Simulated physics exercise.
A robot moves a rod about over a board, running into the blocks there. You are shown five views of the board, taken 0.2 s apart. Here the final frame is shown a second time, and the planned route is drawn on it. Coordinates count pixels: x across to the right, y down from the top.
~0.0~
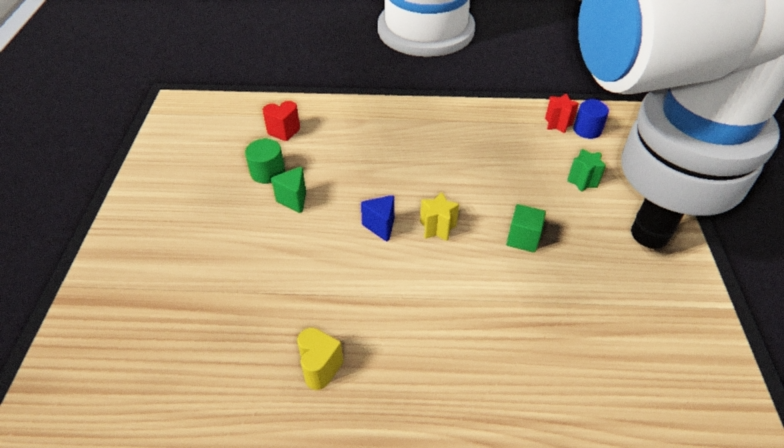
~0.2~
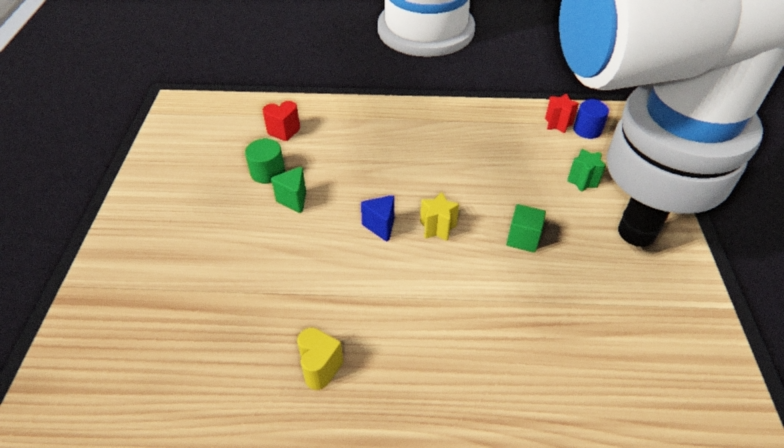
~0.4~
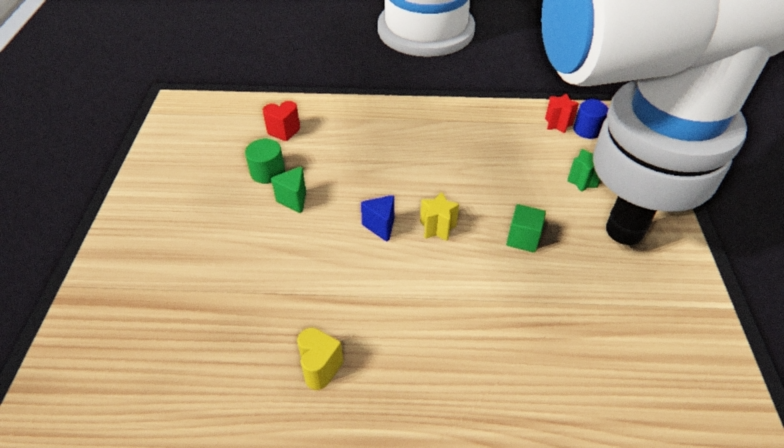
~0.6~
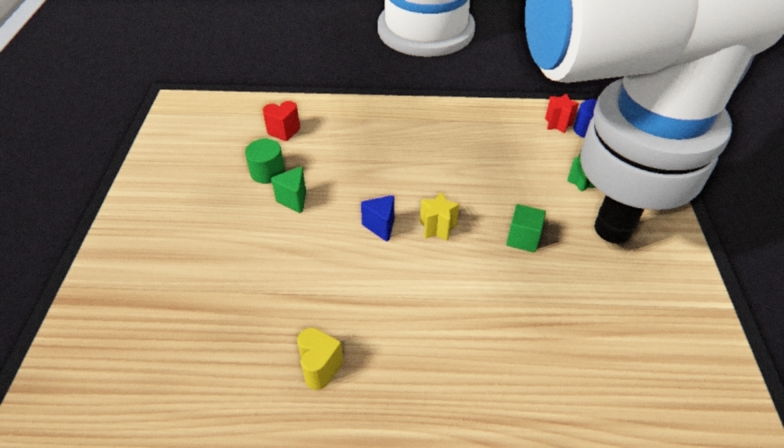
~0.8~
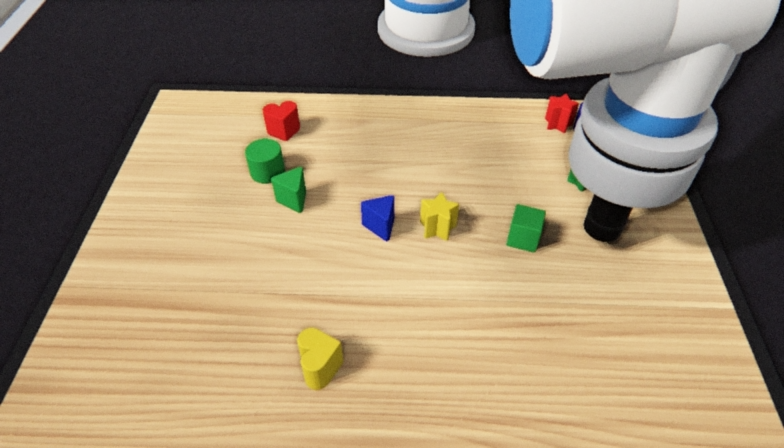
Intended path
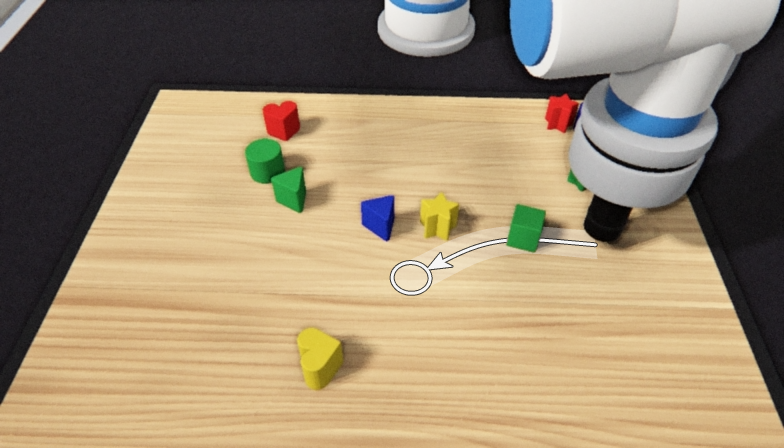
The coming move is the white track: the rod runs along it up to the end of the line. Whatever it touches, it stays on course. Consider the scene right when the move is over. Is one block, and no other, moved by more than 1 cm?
Short answer: No.
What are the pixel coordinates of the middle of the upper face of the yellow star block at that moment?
In the picture, it is at (409, 197).
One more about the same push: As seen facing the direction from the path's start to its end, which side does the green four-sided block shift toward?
It's pushed right.
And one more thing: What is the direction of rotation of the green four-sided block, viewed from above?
It swings round clockwise.
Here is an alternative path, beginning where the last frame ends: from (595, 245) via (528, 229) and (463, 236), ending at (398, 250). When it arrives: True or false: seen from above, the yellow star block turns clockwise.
Answer: True.
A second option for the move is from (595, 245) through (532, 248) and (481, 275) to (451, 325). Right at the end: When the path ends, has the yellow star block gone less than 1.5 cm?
I'd say yes.
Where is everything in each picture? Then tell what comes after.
Tip of the rod at (649, 236), middles of tops, blue triangular block at (381, 205), yellow star block at (440, 205), green four-sided block at (529, 217), in the first picture.
Rod at (636, 234), nothing pushed, in the second picture.
Rod at (624, 232), nothing pushed, in the third picture.
Rod at (613, 231), nothing pushed, in the fourth picture.
Rod at (602, 229), blue triangular block at (381, 205), yellow star block at (440, 205), green four-sided block at (529, 217), in the fifth picture.
The line goes from (595, 245) by way of (529, 240) and (467, 250) to (411, 278).
The first path, step by step. One third of the way, rod at (533, 224); green four-sided block at (500, 216).
Two thirds of the way, rod at (469, 235); yellow star block at (415, 200), turned 15° clockwise; green four-sided block at (436, 218), turned 20° clockwise.
At the end, rod at (412, 262); blue triangular block unmoved; yellow star block at (409, 197), turned 35° clockwise; green four-sided block at (421, 219), turned 40° clockwise.
